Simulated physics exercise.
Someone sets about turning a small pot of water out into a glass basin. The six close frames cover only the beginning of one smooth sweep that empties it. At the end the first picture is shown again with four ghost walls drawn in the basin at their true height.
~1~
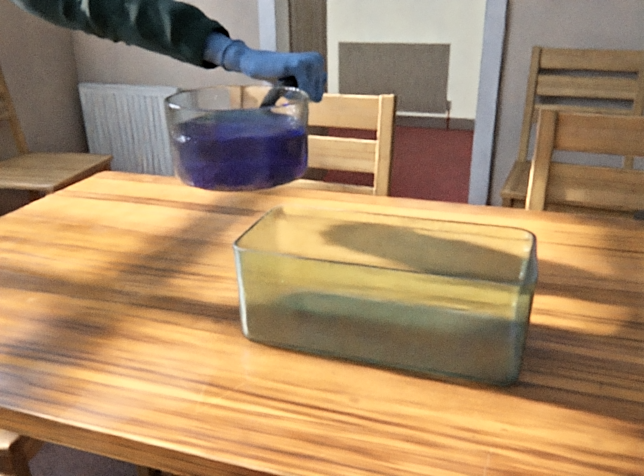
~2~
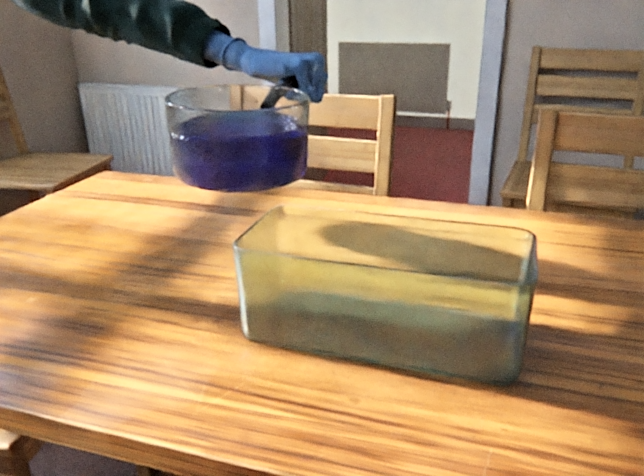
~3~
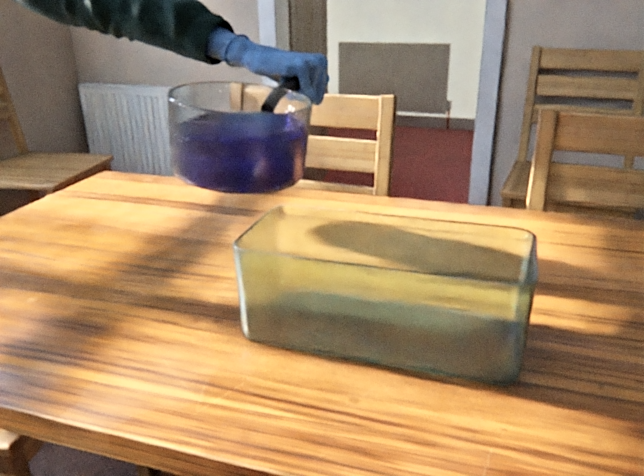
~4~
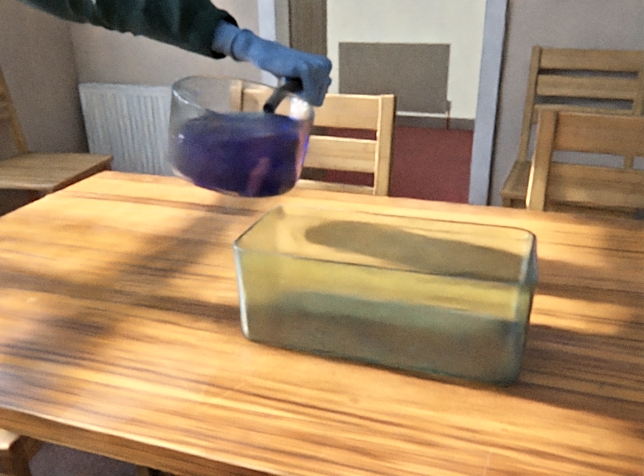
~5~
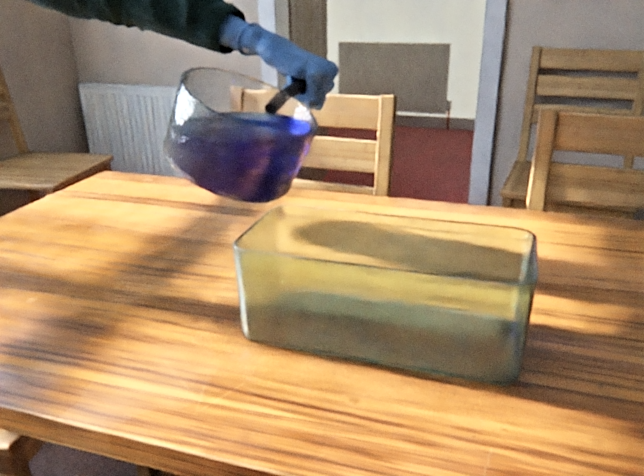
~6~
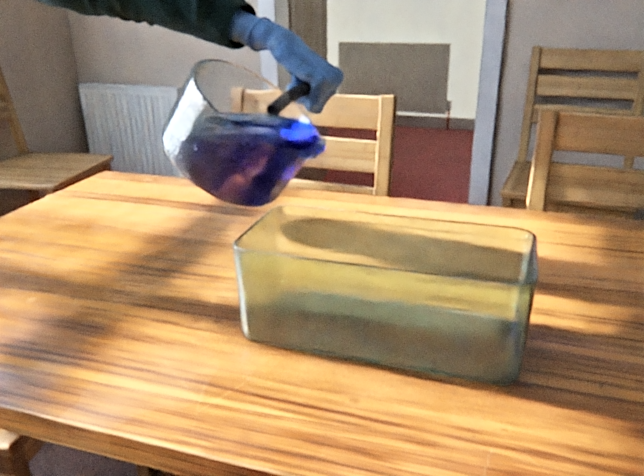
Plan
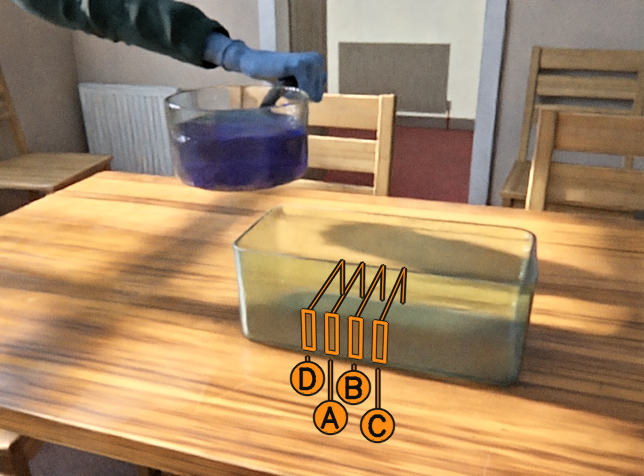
At a wooden table in a room with chairs, a blue-gloved hand holds a clear container of purple-blue liquid above a rectangular glass basin, then gradually tilts it to the right until the liquid reaches just over its lip.
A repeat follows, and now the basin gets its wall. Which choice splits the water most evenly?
A is best.
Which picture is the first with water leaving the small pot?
In picture 6.
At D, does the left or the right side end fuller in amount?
The right side.
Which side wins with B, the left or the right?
More ends on the left.
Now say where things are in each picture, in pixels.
Upright, lip at (301, 99); basin from (245, 334) to (519, 381); nothing has left yet.
Upright, lip at (303, 101); nothing has left yet.
Tipped about 6°, lip at (305, 107); nothing has left yet.
Tipped about 14°, lip at (309, 117); nothing has left yet.
Tipped about 24°, lip at (312, 131); nothing has left yet.
Tipped about 36°, lip at (312, 147); water is over the lip, down to (315, 153).
On the marked copy, A at (330, 360); B at (353, 365); C at (377, 369); D at (307, 356).
Choosing A, about 49 % ends left of the wall and 50 % right of it.
Choosing B, about 75 % ends left of the wall and 25 % right of it.
Choosing C, about 92 % ends left of the wall and 7 % right of it.
Choosing D, about 29 % ends left of the wall and 71 % right of it.
